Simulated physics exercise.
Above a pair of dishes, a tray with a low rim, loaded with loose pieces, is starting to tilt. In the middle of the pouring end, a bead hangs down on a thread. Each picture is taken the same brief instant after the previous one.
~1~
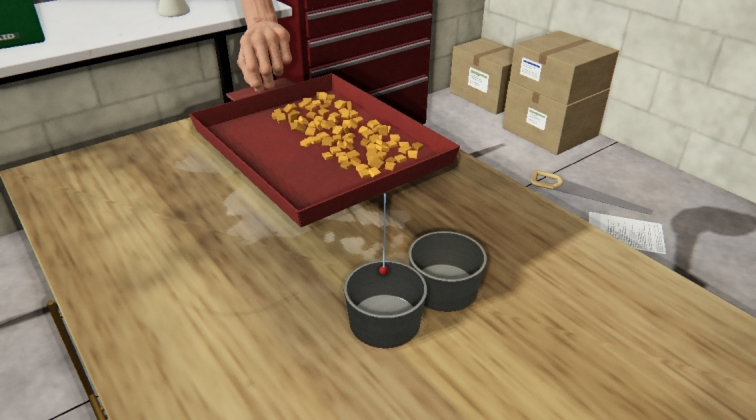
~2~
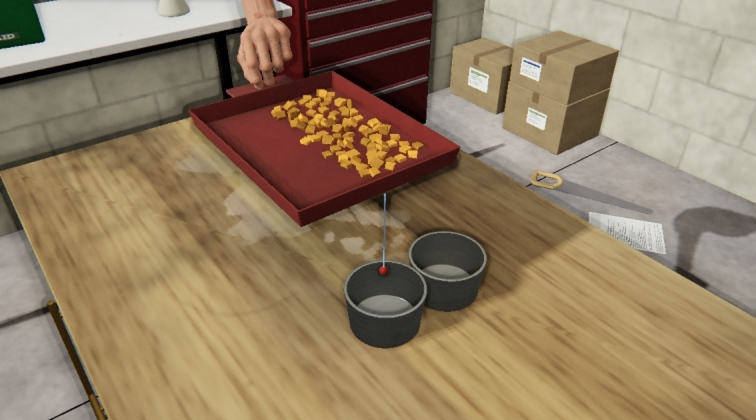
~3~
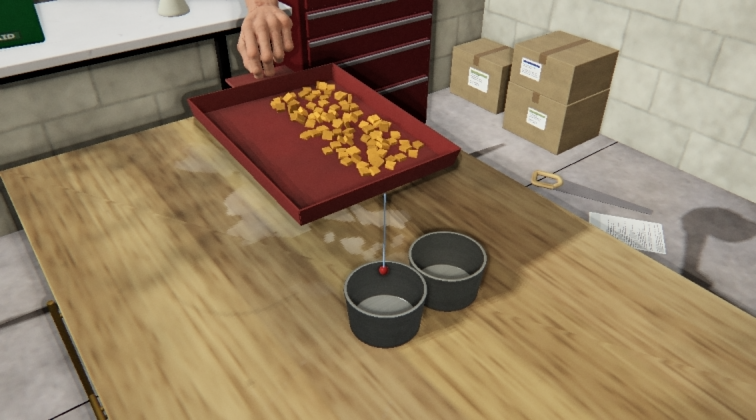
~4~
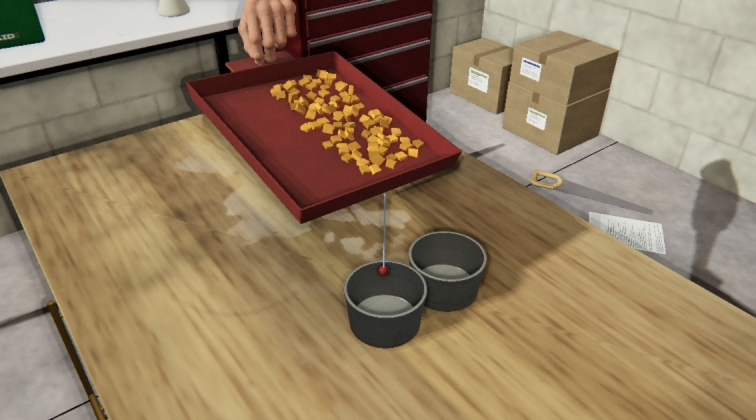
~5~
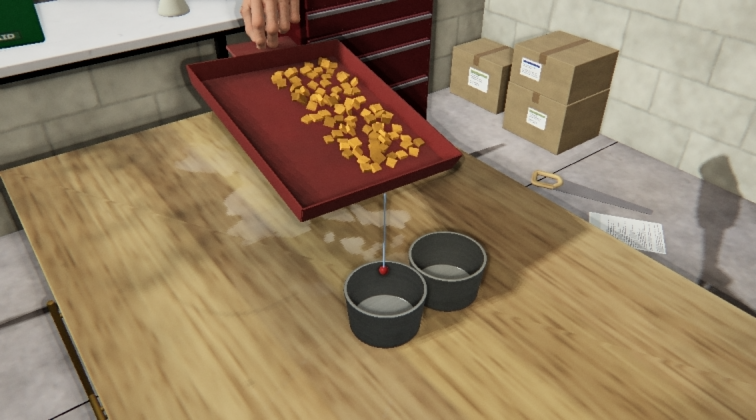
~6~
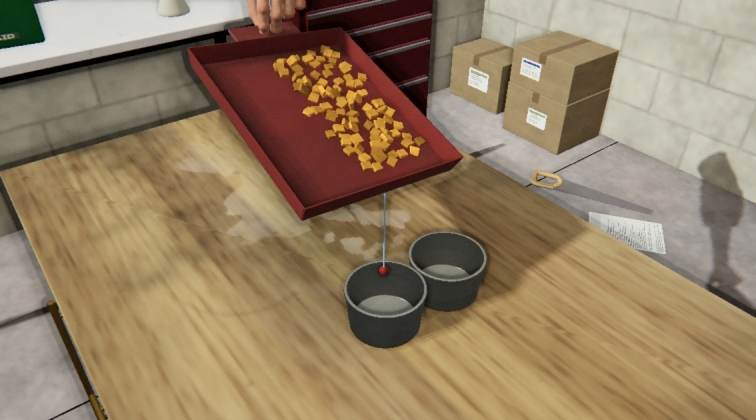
In a workshop with pale block walls, a wooden table is seen from above at an angle by a still camera. A hand holds the far end of a red, low-rimmed tray of small orange crackers above two dark grey dishes, a red bead hanging on a thread from its near end. At first almost motionless, the tray then tilts gradually as the hand raises the far end.
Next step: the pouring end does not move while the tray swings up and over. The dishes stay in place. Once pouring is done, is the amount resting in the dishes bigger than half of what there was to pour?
Yes, it is over half.
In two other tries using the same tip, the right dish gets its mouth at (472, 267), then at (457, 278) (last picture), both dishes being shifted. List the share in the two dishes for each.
Trial 1 about 90 %, trial 2 about 80 %.
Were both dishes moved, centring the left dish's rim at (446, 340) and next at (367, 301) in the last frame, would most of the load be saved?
For the two places in order: A minority share, a majority share.
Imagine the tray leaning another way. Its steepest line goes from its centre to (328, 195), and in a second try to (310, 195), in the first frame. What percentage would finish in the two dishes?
First case about 10 percent; second case about 0 percent.
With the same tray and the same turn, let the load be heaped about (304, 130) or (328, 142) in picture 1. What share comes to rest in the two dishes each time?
You'd get 70 % the first time and 60 % the second.
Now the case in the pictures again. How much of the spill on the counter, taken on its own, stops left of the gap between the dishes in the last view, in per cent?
I'd put it at around 0 per cent.
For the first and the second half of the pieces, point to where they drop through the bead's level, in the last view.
Around (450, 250) first; around (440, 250) second.
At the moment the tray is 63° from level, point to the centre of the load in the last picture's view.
The load's middle is around (422, 156).
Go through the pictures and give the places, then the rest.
In the first frame, corners of the pouring end near (300, 208) and (454, 146), level; middle of the load near (346, 129), small crackers; left dish near (410, 324); right dish near (472, 289); bead on its thread near (384, 270).
In the second frame, corners of the pouring end near (300, 208) and (455, 146), level; middle of the load near (346, 128).
In the third frame, corners of the pouring end near (301, 207) and (455, 148), tipped barely, lowest at the right corner; middle of the load near (346, 123).
In the fourth frame, corners of the pouring end near (302, 206) and (456, 150), tipped a little, lowest at the right corner; middle of the load near (347, 117).
In the fifth frame, corners of the pouring end near (304, 205) and (457, 153), tipped a little, lowest at the right corner; middle of the load near (349, 110).
In the sixth frame, corners of the pouring end near (306, 205) and (458, 155), tipped clearly, lowest at the right corner; middle of the load near (351, 104); left dish near (410, 324); right dish near (472, 289).
Shortly afterwards, tray tipped steeply; the whole lot on the tray.
Next, tray tipped past a quarter turn; near two thirds on the tray; only a few in the left dish; near a quarter in the right dish; a little outside both; only a few in the air.
Some moments later, tray tipped past a quarter turn; a little in the left dish; near two thirds in the right dish; near a quarter outside both.
In the end, tray tipped past a quarter turn; a little in the left dish; near two thirds in the right dish; near a quarter outside both.
